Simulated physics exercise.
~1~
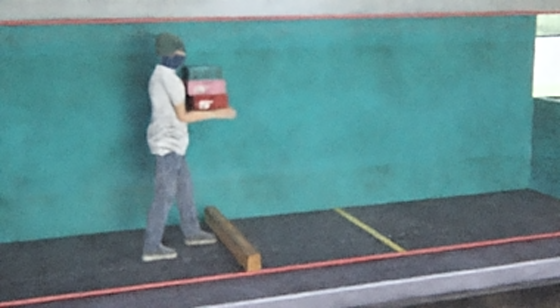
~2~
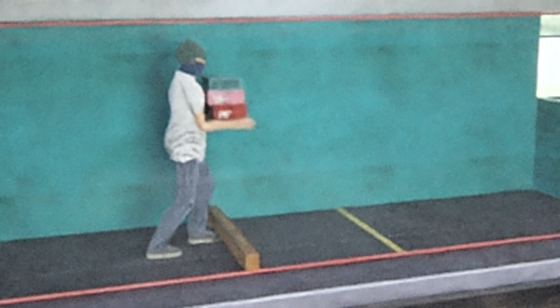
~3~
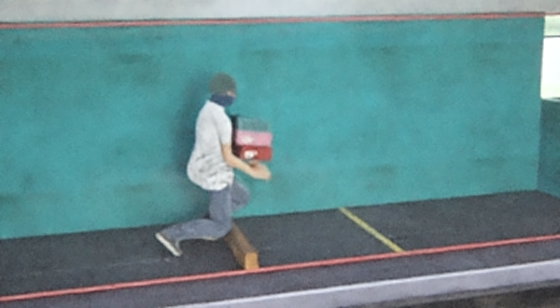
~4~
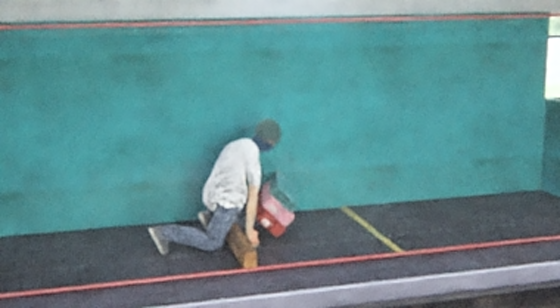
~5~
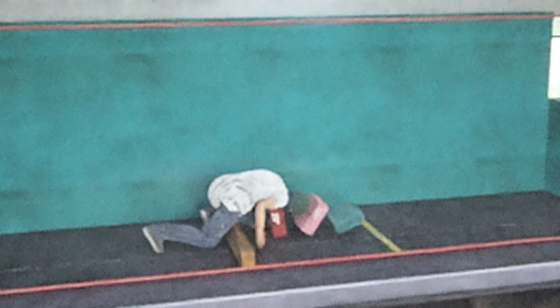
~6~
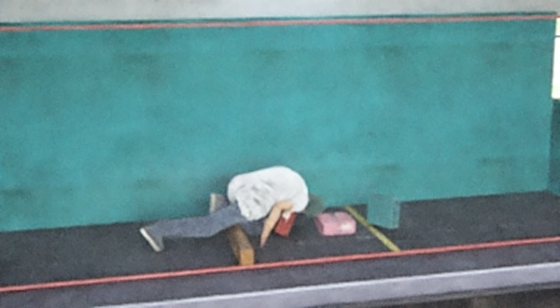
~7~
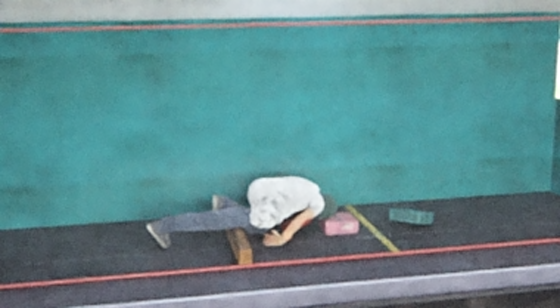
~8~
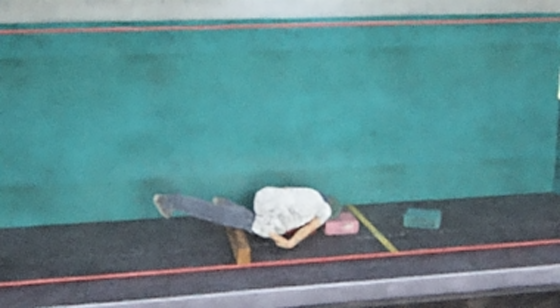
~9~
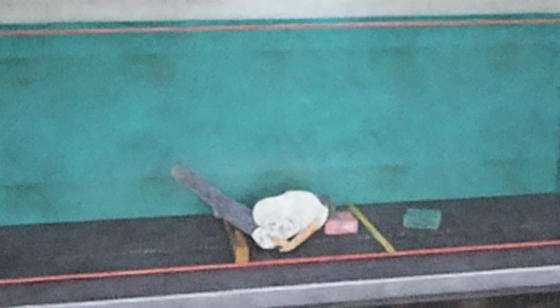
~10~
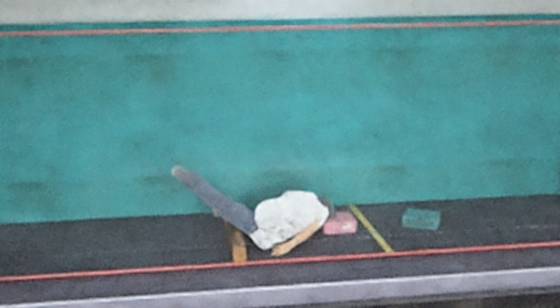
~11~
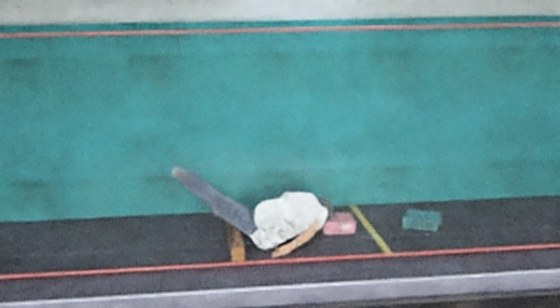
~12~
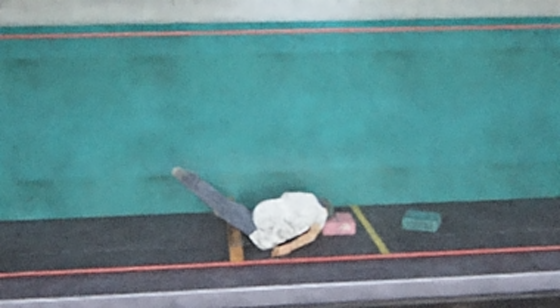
A person in a cap, pale shirt and jeans, face covered, stands at the left on a dark platform before a teal wall, seen from the side, holding a stack of red, pink and teal boxes. The person tips rightward, knees folding by a low wooden beam, and pitches over it. The stack tilts and spills ahead. The teal crate tumbles beyond the yellow line, while the pink carton stops short of it. The body slumps face down, legs angled up behind over the beam, the red parcel hidden from view, and everything lies still.
